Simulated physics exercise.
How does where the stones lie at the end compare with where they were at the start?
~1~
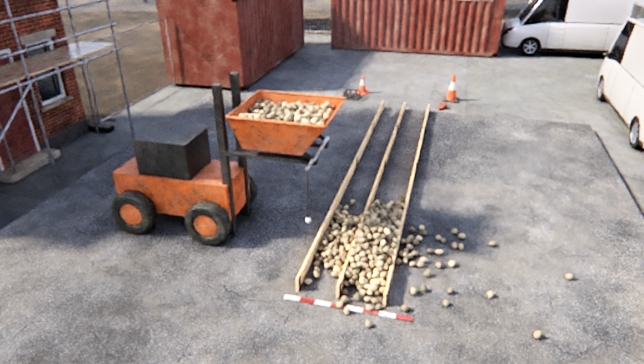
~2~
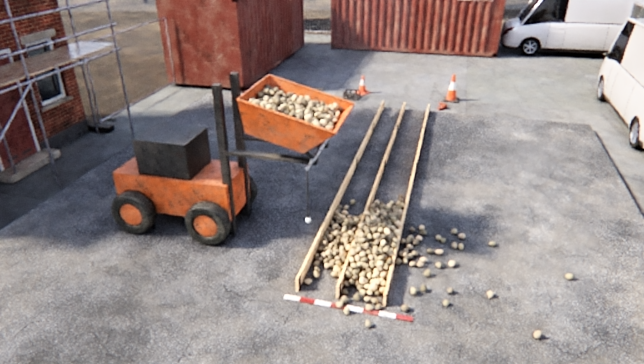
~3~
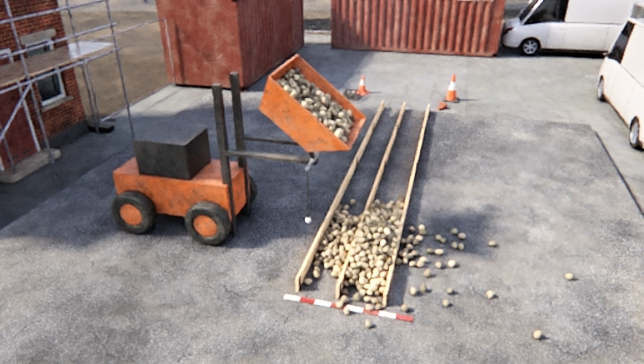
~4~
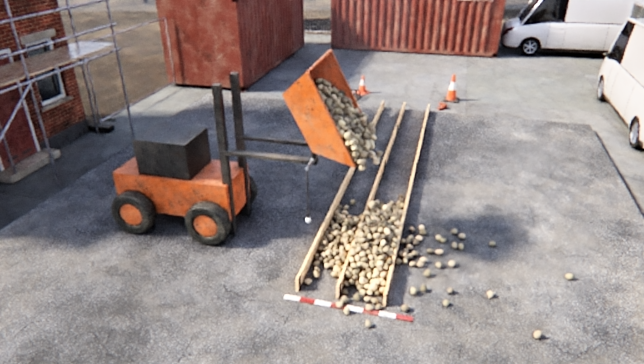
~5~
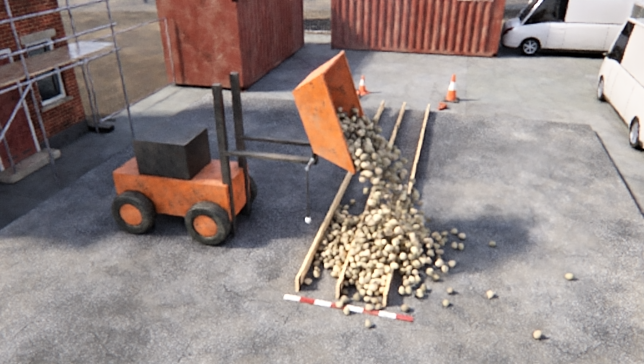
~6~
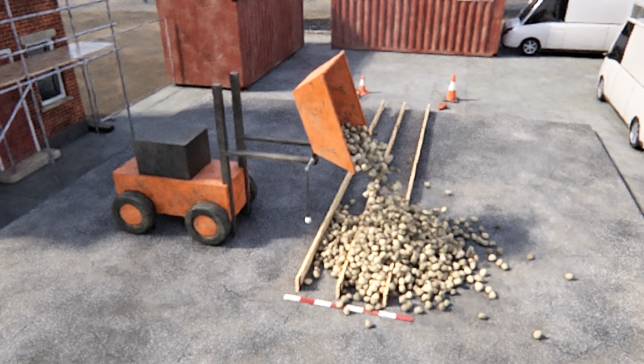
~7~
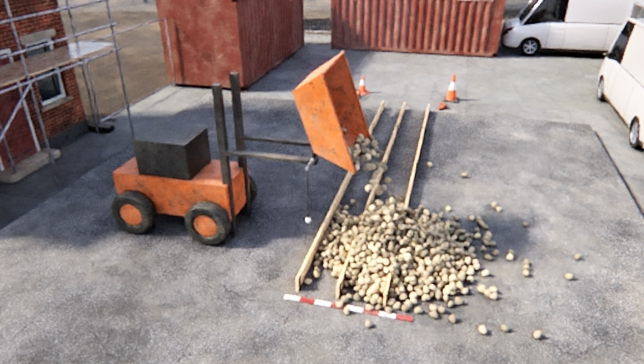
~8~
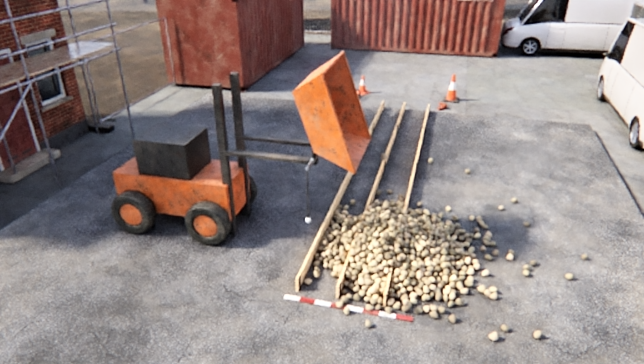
At the start the stones are split between the raised skip and a heap among the boards. By the end the skip is empty and they all lie on the ground, lower and further right overall, in a bigger heap spreading past the right-hand board.
